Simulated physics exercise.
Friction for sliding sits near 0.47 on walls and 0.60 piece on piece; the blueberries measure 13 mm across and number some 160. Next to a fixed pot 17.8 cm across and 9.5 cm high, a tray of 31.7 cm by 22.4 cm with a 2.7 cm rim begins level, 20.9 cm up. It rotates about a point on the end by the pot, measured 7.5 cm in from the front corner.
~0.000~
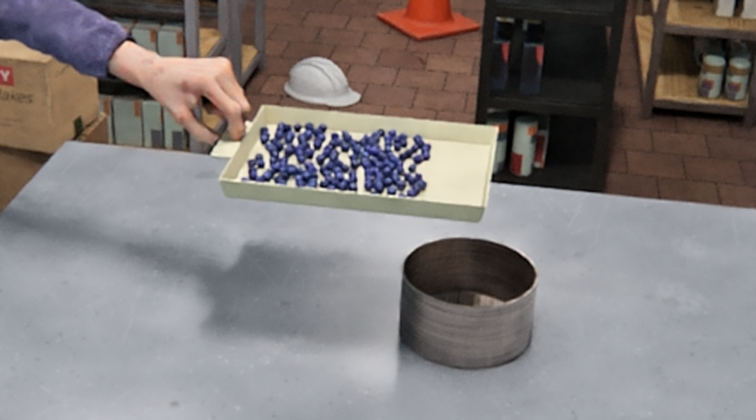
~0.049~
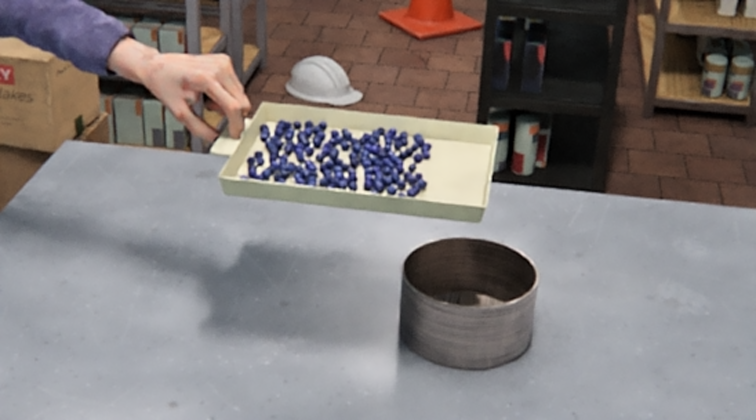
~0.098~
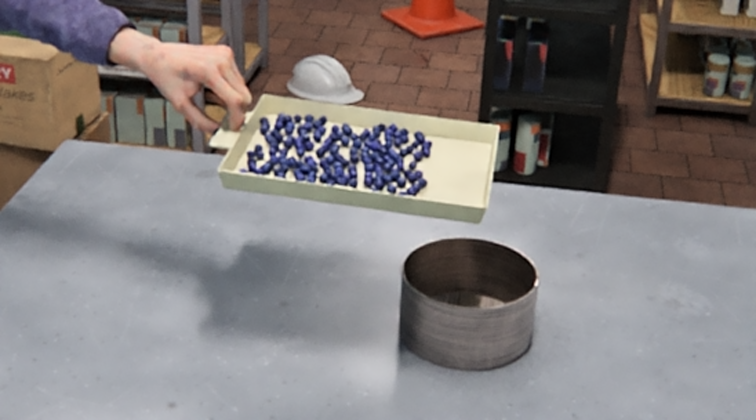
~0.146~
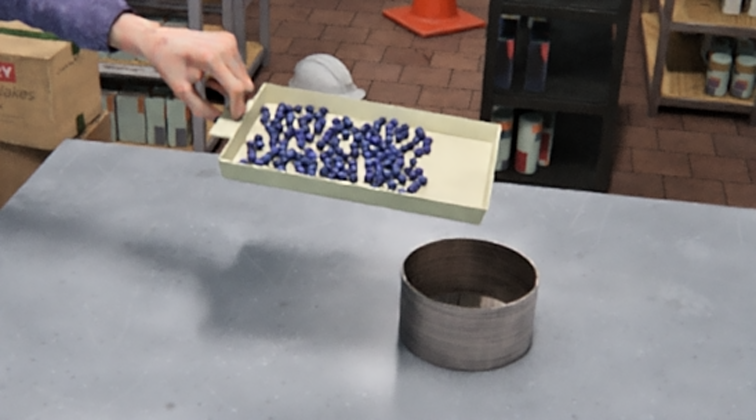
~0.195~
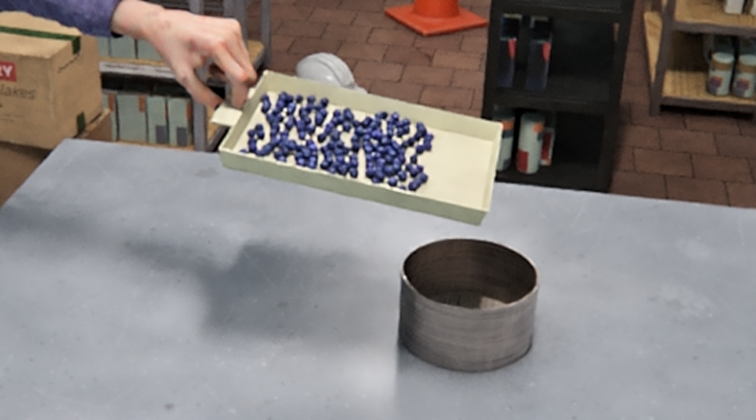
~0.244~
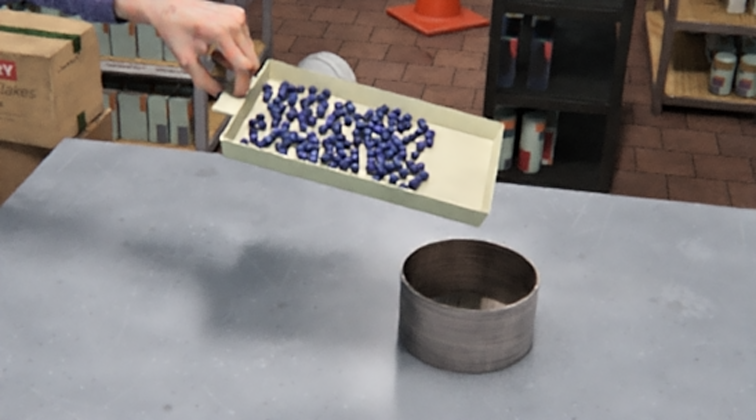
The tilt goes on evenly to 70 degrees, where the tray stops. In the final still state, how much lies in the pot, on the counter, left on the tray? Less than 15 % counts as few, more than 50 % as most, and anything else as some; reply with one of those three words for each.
Here it is: Pot: Few, counter: Few, tray: Most.
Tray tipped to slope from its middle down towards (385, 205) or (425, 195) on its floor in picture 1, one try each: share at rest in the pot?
About 0 per cent on the first try and 5 per cent on the second.
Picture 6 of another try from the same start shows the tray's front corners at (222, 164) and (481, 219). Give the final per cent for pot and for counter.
You'd end with pot at 5 and counter at 5.
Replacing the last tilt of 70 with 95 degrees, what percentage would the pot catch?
In that case some 50 per cent.
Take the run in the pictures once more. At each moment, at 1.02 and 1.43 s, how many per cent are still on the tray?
I'd say roughly 95, then roughly 90.
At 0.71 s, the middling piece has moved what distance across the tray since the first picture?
Displacement on the tray: Roughly 12 cm.
After 0.71 s, tilt 39 degrees; the tray holds 100 %, the pot 0 %.
Then, at 1.02 s, tilt 58 degrees; the tray holds 95 %, the pot 0 %.
After 1.43 s, tilt 70 degrees; the tray holds 90 %, the pot 5 %.
By 1.9 s all is still; pot 5 %, counter 5 %, tray 90 %.
